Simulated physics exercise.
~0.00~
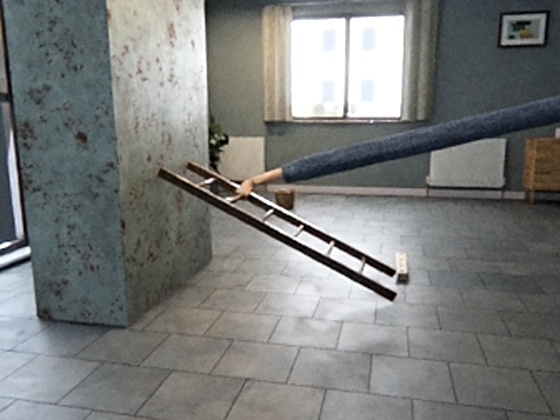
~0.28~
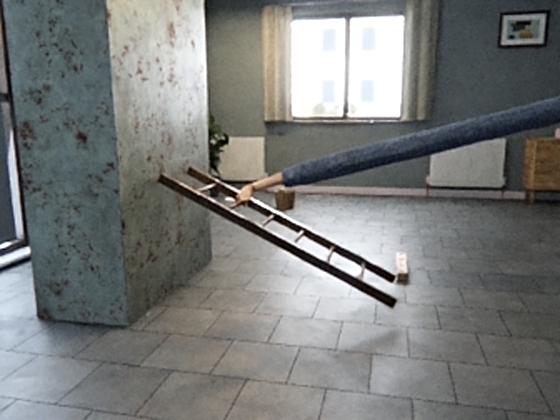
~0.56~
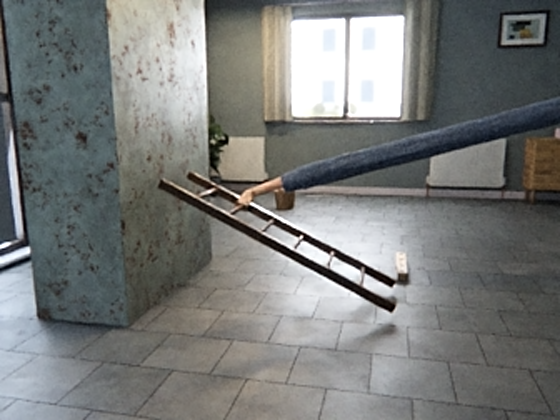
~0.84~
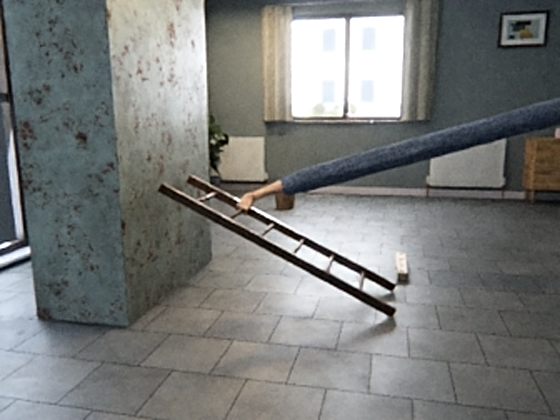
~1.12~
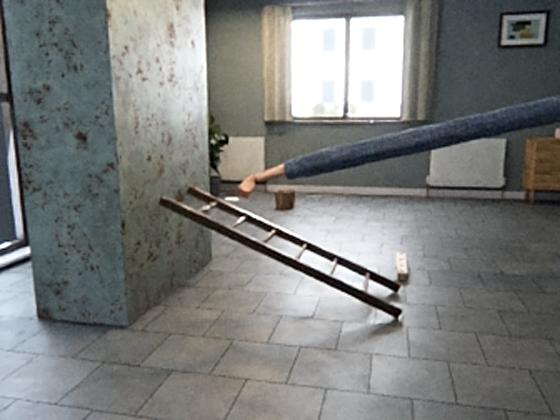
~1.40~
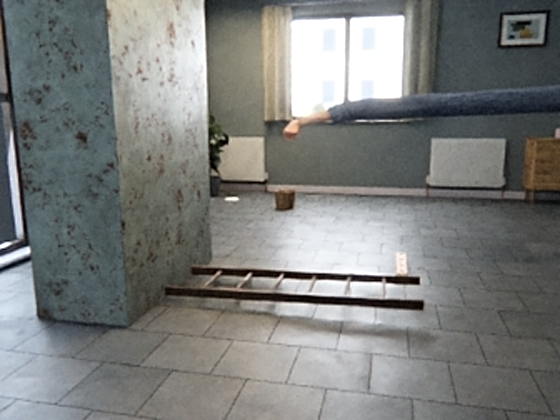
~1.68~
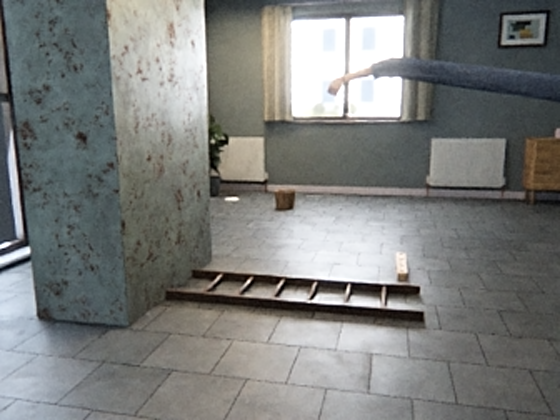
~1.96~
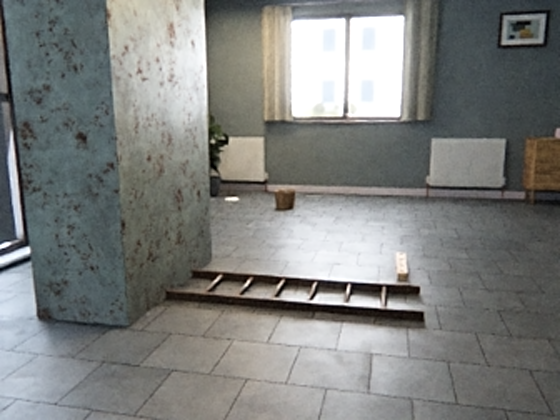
A brown ladder leaned at a low slant against a mottled blue-green column while a hand held it and eased it down slightly. Once the hand let go and drew back, the ladder slid out, dropped, and ended up lying flat on the tiled floor.
